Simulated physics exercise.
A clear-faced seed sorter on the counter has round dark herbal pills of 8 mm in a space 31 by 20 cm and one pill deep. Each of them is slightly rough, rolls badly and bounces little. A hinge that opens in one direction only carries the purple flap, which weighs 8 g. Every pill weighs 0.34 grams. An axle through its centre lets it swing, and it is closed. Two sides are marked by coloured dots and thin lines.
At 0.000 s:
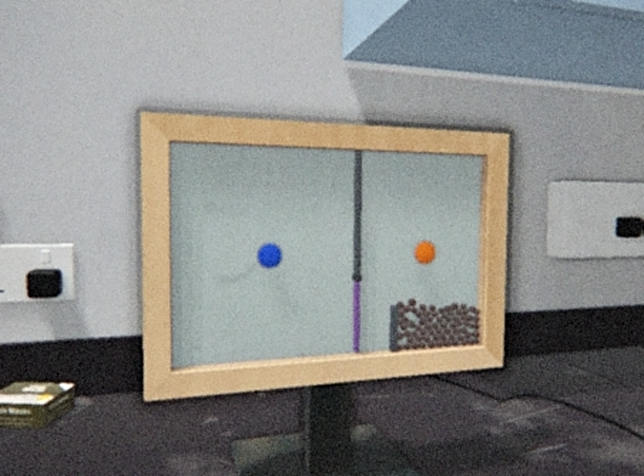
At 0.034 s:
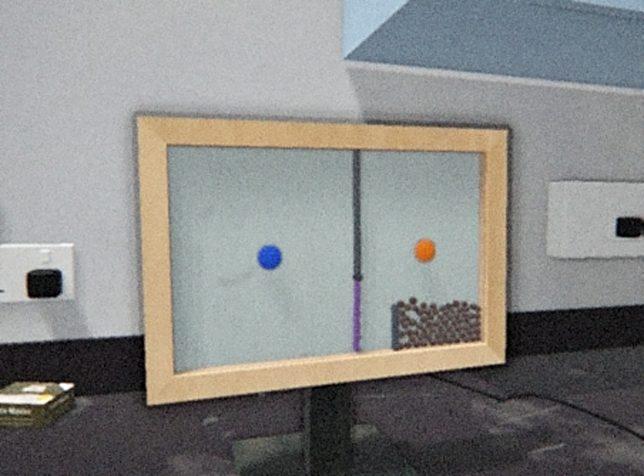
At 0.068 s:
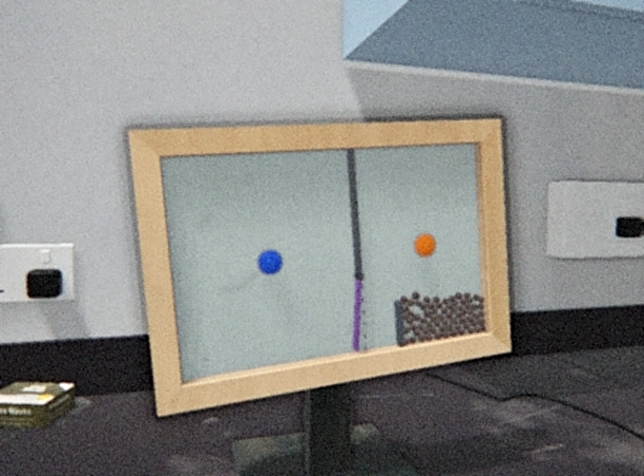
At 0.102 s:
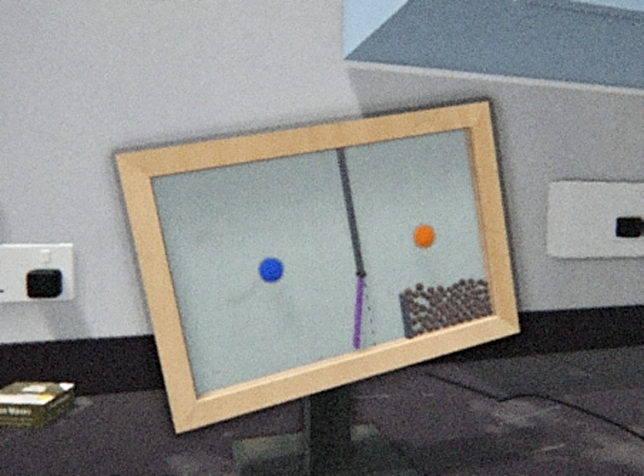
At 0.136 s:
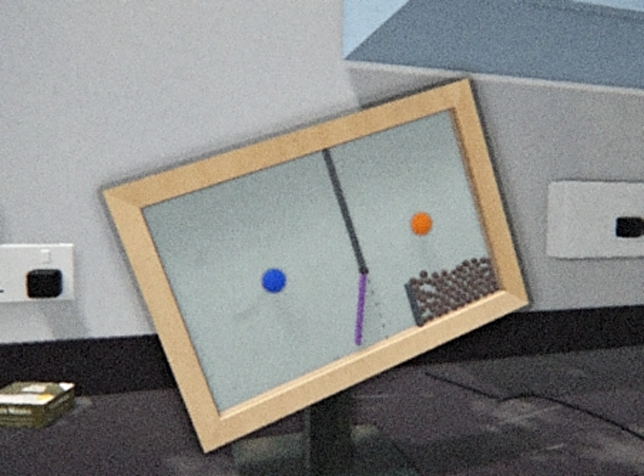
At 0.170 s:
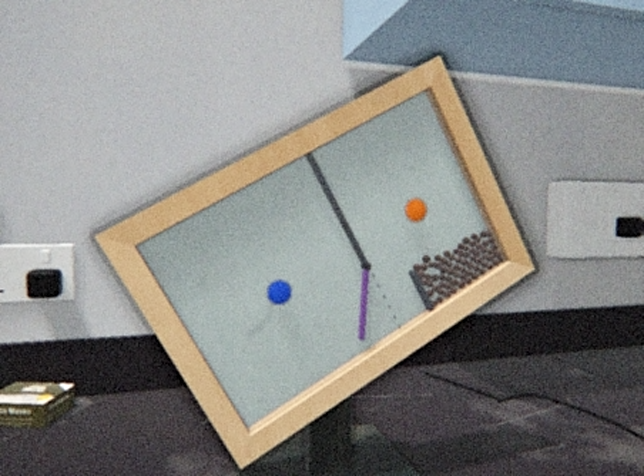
On a dark countertop against a grey wall with sockets, seen from the front by a still camera, a wood-framed, clear-faced panel sits on a dark stand. Inside are a blue disc at left, an orange one at right, a dark bar with a purple flap beneath, and dark round pellets piled lower right. The panel turns anticlockwise, slowly then faster, while the flap hangs nearly upright and the pellets stay heaped behind a short wall.
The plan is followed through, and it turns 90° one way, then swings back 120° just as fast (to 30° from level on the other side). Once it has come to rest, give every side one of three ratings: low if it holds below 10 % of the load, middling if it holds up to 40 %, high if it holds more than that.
Orange side: High; blue side: Middling.
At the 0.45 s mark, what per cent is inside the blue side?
I'd guess near 0 in a hundred.
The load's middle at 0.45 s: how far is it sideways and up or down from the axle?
Roughly 6 centimetres to the right and 9 centimetres above.
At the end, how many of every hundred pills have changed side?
Roughly 30 per cent.
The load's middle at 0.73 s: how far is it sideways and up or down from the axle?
About 4 cm right and 2 cm below.
After 0.45 s, it stands 90° anticlockwise; the pills' middle is 6 cm right of and 9 cm above the centre; orange 100 %; purple flap open 69°.
After 0.73 s, it stands 29° anticlockwise; the pills' middle is 4 cm right of and 2 cm below the centre; orange 80 %, blue 20 %; purple flap open 40°.
After 1.00 s, it stands 30° clockwise; the pills' middle is 1 cm left of and 10 cm below the centre; orange 70 %, blue 30 %; purple flap open 24°.
All still by 1.5 s, it stands 30° clockwise; orange 70 %, blue 30 %; purple flap open 22°.
